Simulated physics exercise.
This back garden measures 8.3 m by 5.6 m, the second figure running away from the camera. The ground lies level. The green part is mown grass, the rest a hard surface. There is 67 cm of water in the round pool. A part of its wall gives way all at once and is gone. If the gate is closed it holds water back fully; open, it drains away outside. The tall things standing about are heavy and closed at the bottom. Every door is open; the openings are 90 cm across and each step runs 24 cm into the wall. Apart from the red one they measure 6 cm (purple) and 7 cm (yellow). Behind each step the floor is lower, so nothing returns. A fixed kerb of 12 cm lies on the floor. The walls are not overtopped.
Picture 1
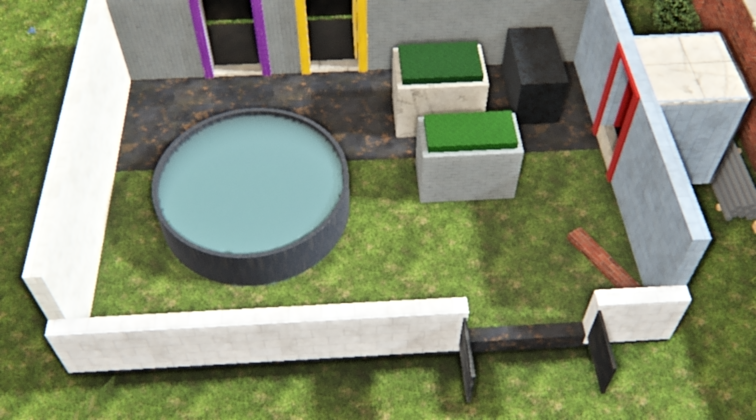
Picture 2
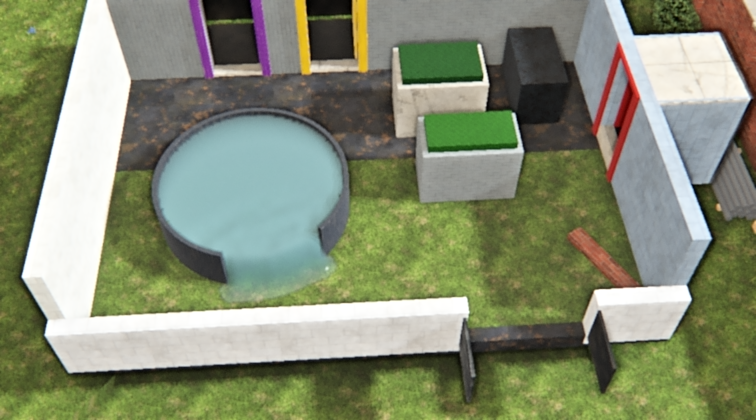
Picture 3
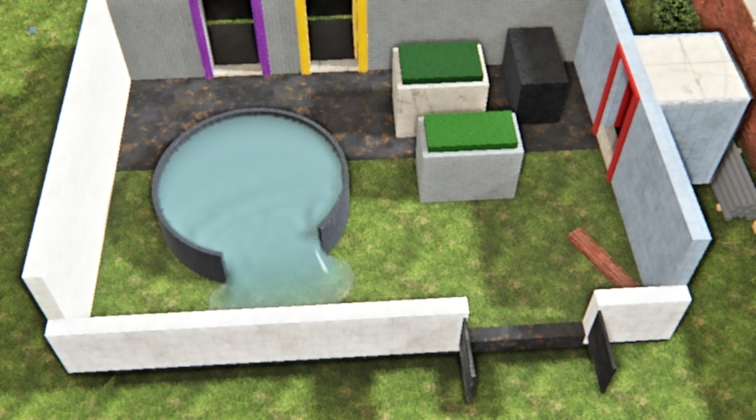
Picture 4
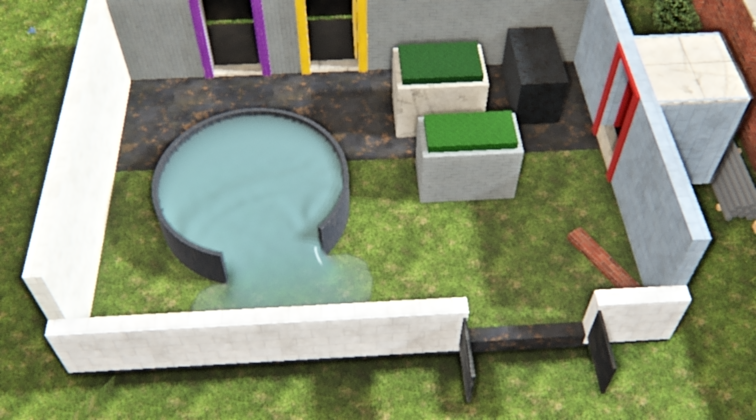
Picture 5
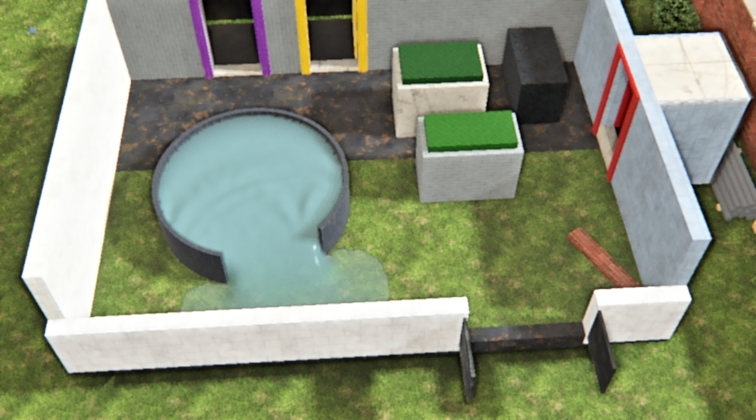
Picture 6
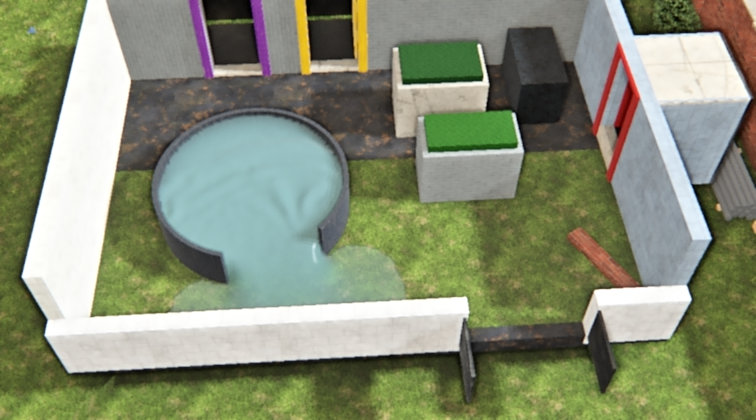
Water pouring through a sudden gap in the front of a round pool, spreading across the grass behind a low white wall.
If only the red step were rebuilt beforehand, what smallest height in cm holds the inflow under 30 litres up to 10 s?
At least 6 cm or so.
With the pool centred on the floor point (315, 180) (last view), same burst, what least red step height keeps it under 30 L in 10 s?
Then roughly 6.0 cm.
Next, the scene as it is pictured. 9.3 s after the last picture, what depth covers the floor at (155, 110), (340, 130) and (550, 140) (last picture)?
Roughly 10, 9 and 10 cm, in turn.
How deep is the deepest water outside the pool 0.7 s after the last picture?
Roughly 52 cm.
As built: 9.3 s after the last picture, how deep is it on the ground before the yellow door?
Roughly 4.5 cm deep.
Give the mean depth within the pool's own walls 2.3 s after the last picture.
About 33 cm.
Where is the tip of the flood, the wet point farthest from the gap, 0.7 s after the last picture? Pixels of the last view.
Around (495, 326).
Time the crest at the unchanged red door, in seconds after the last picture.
Around 9.5 s.
Then, 0.7 s after the last picture water covers 15 % of the floor, deepest (52 cm) near (274, 327); it has not reached the red door.
Then, 2.3 s after the last picture water covers 45 % of the floor, deepest (36 cm) near (274, 327); it has not reached the red door.
Then, 9.3 s after the last picture water covers 100 % of the floor, deepest (14 cm) near (395, 82); 11 cm at the red door, 0 litres in over its 25 cm step.
At the red door as built, the water peaked near 11 cm, 9.3 s after the last picture.
With a step of 5 cm, 46 litres would have come in within the 10 s; with 7 cm, 19 litres. So under 30 litres takes about 6 cm.
